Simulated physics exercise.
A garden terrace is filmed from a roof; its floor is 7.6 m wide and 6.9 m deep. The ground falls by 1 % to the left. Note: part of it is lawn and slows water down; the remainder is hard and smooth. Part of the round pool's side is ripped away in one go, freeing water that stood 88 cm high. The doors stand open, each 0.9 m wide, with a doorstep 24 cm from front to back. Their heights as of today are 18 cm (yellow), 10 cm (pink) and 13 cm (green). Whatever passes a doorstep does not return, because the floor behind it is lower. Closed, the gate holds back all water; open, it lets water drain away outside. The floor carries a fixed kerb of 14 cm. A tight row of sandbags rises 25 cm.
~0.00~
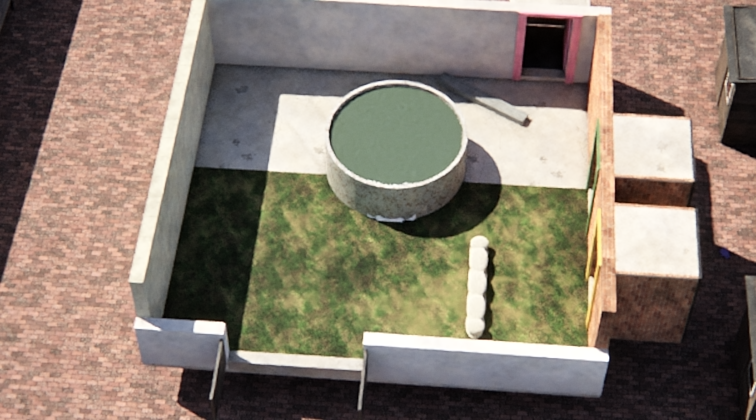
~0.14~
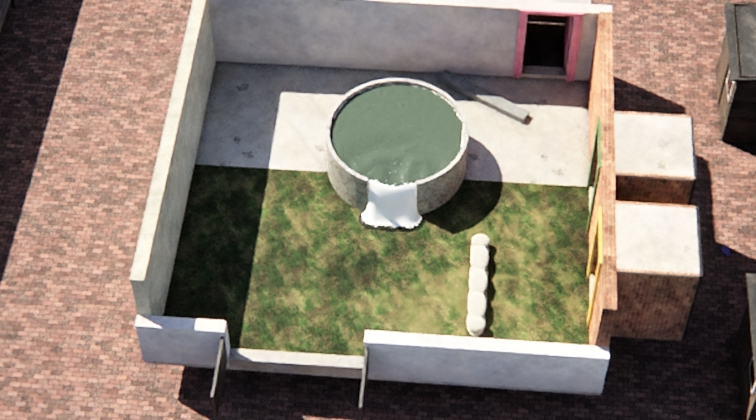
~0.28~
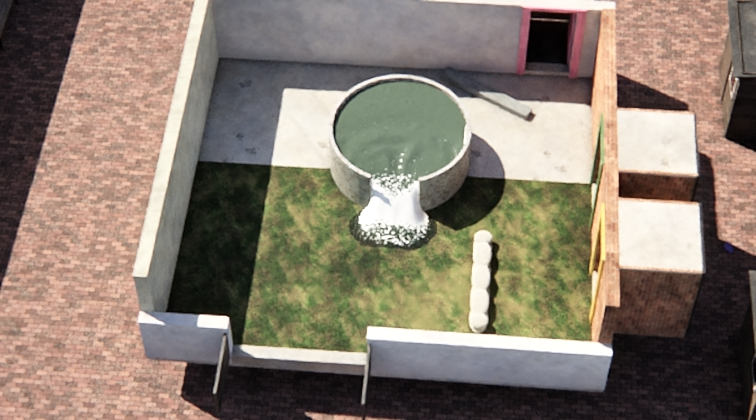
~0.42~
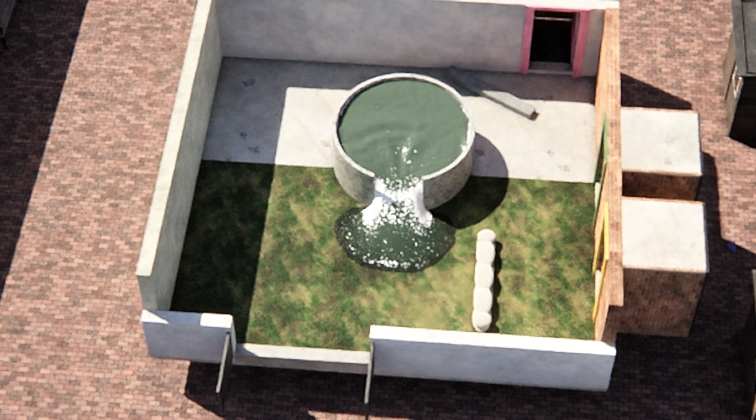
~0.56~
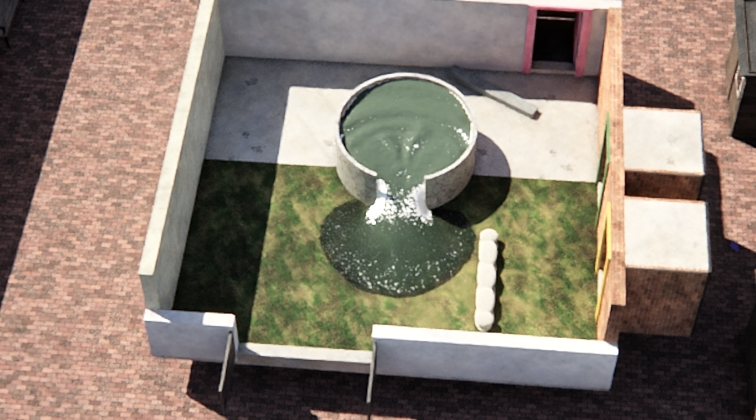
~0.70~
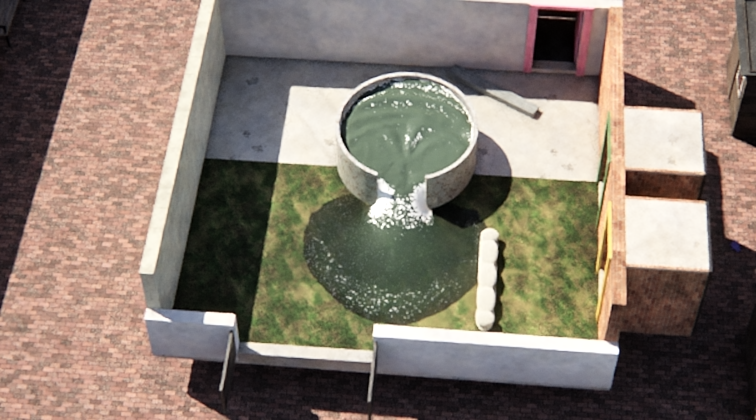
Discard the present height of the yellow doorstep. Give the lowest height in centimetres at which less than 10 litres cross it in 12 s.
About 5.5 cm.
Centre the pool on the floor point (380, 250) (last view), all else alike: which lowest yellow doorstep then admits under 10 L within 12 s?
That setup calls for roughly 8.0 cm.
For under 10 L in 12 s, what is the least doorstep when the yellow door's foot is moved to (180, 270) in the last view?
Roughly 9.5 cm.
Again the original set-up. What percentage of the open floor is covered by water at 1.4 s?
I'd say near 25 percent is wet.
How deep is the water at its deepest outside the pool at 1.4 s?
I'd estimate roughly 46 cm.
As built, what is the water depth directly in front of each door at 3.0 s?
Lab note, cm: Yellow 0; pink 0; green 0.
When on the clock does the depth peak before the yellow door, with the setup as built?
It peaks at about 4.0 s.
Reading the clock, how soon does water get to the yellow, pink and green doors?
Yellow at 3.4 s, pink at 10.5 s and green at 5.5 s.
After 1.4 s water covers 25 % of the floor, deepest (46 cm) near (405, 214); it has not reached the yellow door.
After 3.0 s water covers 40 % of the floor, deepest (32 cm) near (405, 214); it has not reached the yellow door.
After 12.0 s water covers 95 % of the floor, deepest (10 cm) near (168, 336); 5 cm at the yellow door, 0 litres in over its 18 cm doorstep.
At the yellow door as built, the water arrived by 3.5 s and peaked near 9 cm at 4.0 s.
With a doorstep of 5 cm, 13 litres would have come in within the 12 s; with 6 cm, 6 litres. So under 10 litres takes about 5.5 cm.
